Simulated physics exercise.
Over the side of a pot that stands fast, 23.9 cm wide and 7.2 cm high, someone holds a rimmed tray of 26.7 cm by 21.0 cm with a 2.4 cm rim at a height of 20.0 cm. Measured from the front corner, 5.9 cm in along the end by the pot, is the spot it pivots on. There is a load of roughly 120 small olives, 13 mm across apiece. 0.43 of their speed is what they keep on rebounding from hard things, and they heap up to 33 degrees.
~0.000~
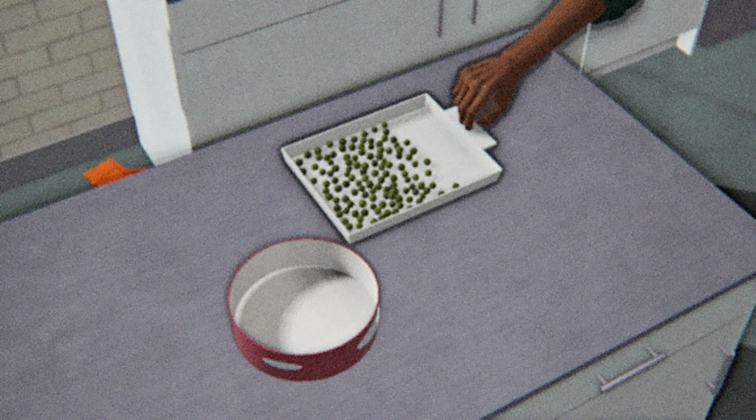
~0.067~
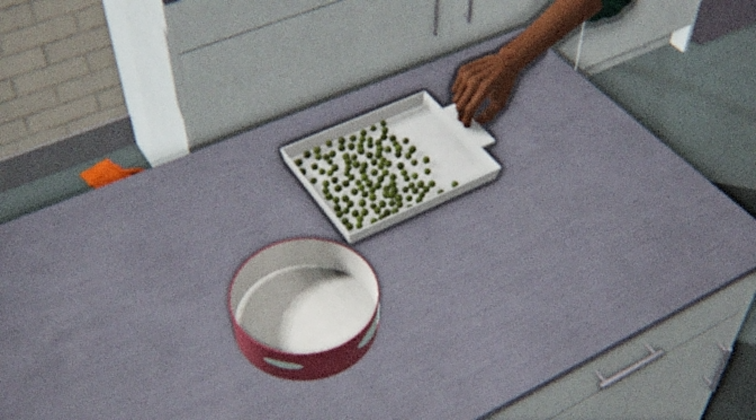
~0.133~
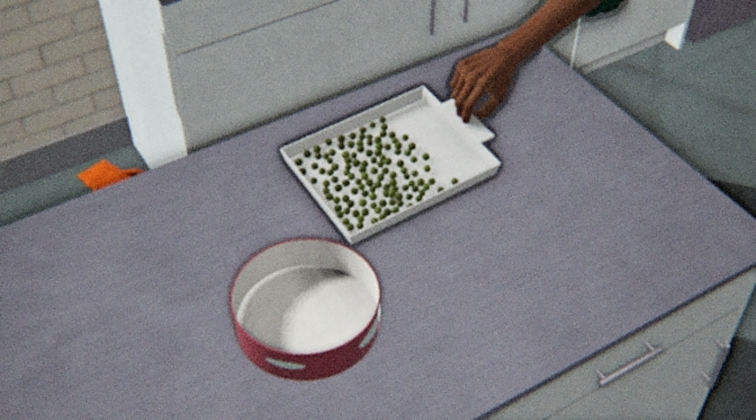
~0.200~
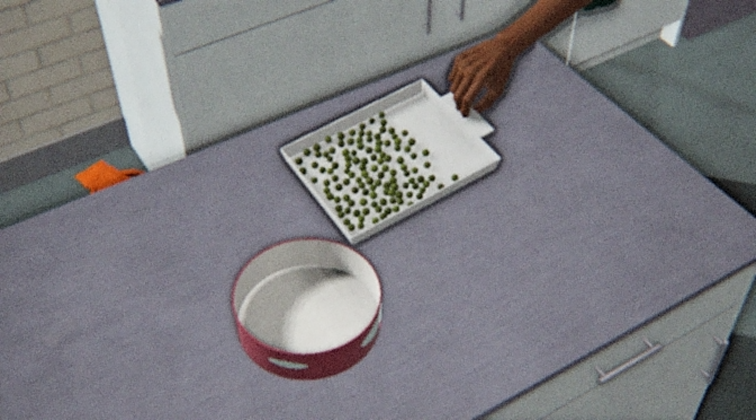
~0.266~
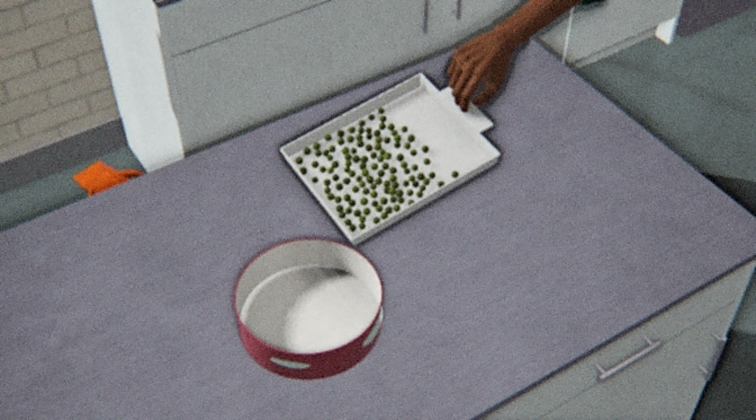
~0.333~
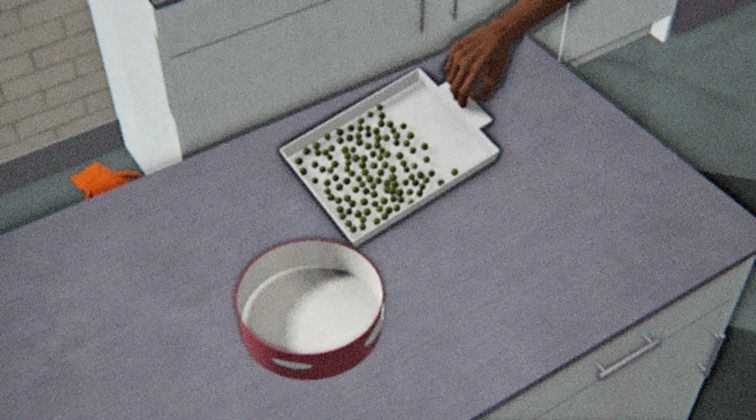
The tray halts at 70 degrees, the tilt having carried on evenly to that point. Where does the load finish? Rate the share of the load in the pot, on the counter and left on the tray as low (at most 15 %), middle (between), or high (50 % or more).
Pot - low, counter - low, left on the tray - high.
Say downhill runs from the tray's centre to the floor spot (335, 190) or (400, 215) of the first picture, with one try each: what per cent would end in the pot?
That would be close to 0 per cent and then close to 0 per cent.
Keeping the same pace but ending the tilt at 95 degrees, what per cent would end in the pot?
About 100 in a hundred would end up in the pot.
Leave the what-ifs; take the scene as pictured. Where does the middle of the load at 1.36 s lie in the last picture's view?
Load centre: About (347, 187) px.
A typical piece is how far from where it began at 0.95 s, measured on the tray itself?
About 4 cm.
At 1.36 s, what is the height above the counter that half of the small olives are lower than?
Median height: Approx. 26 cm.
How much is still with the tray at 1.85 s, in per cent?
About 100 per cent.
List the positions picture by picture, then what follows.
Tray tilt 0 degrees, front corners at (350, 232) and (498, 169); middle of the pieces at (375, 173); pot at (304, 293), in the first picture.
Tray tilt 1 degrees, front corners at (350, 232) and (496, 167); middle of the pieces at (374, 173), in the second picture.
Tray tilt 3 degrees, front corners at (351, 233) and (496, 163), lowest corner left front; middle of the pieces at (374, 171), in the third picture.
Tray tilt 6 degrees, front corners at (352, 234) and (496, 158), lowest corner left front; middle of the pieces at (375, 169), in the fourth picture.
Tray tilt 9 degrees, front corners at (353, 236) and (495, 153), lowest corner left front; middle of the pieces at (375, 167), in the fifth picture.
Tray tilt 12 degrees, front corners at (354, 238) and (495, 150), lowest corner left front; middle of the pieces at (374, 166); pot at (310, 294). The tray's pace is about 45 degrees a second, in the sixth picture.
After 0.95 s, tilt 40 degrees; the tray holds 100 %, the pot 0 %.
After 1.36 s, tilt 58 degrees; the tray holds 100 %, the pot 0 %.
Then, at 1.85 s, tilt 70 degrees; the tray holds 100 %, the pot 0 %.
By 2.2 s all is still; pot 0 %, counter 0 %, tray 100 %.
